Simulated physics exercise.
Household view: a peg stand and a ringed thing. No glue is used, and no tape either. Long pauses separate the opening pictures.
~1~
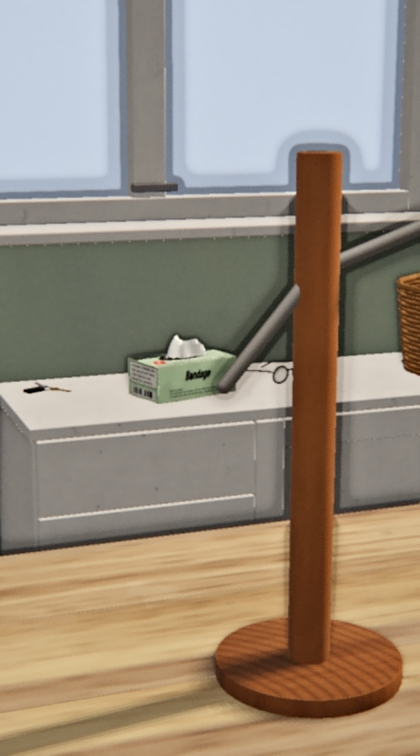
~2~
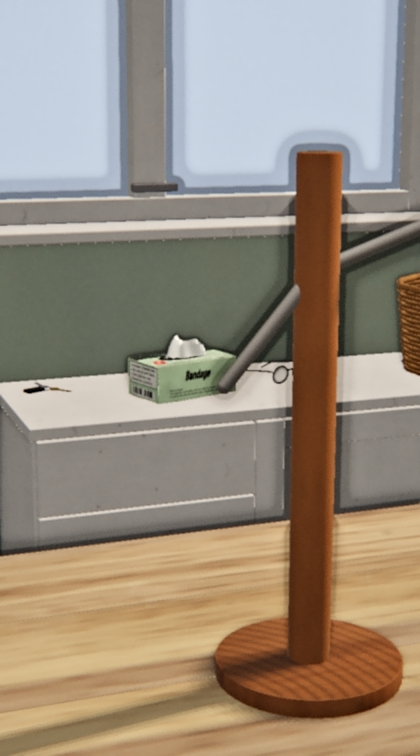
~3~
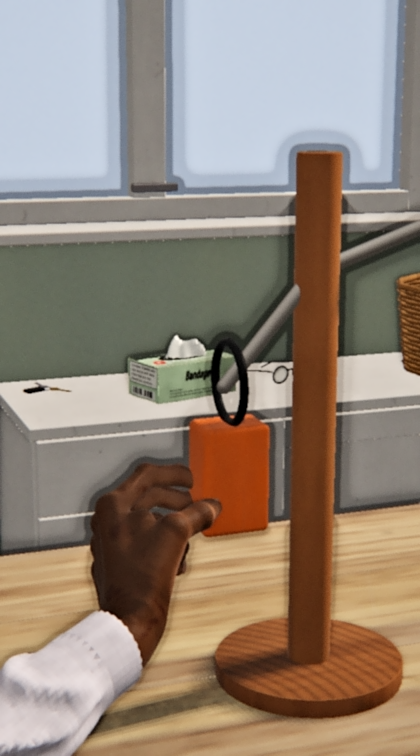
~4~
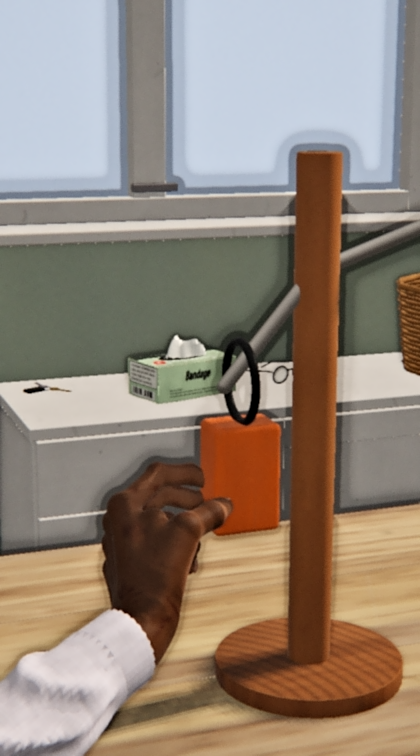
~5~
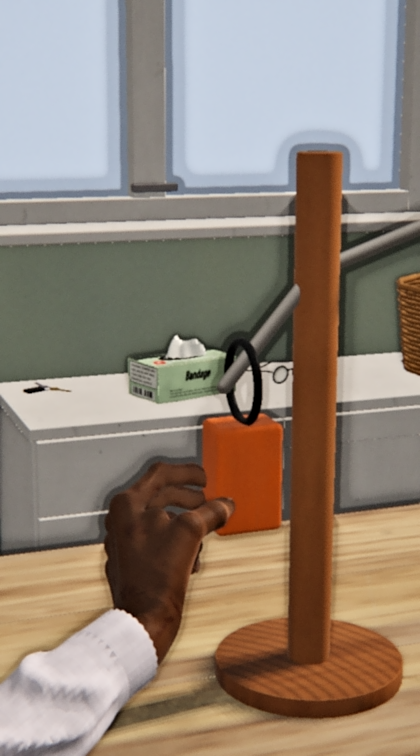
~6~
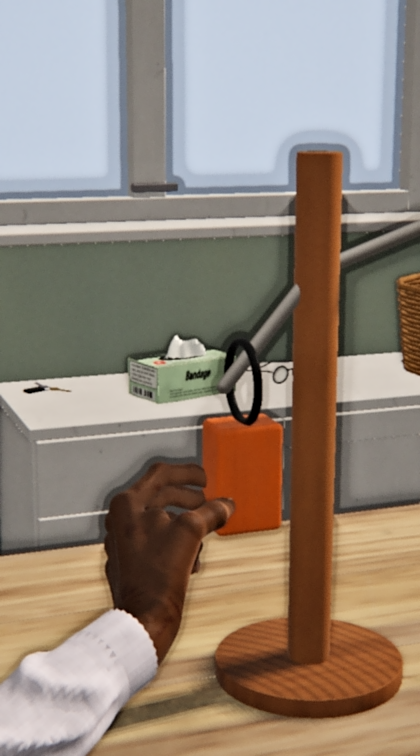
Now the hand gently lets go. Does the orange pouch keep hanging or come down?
It's most likely going to fall when let go.
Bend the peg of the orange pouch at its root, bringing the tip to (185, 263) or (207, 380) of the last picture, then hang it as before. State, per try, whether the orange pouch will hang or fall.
Well, the first time it is held up, and the second time it gets loose.
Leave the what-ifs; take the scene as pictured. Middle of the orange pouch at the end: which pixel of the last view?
Resting spot: Approximately (139, 669).
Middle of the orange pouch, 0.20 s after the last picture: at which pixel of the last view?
Predicted middle: Around (212, 577).
Then, 0.20 s after the last picture, orange pouch falling near (212, 577).
At rest, the orange pouch slips down, near (139, 669).
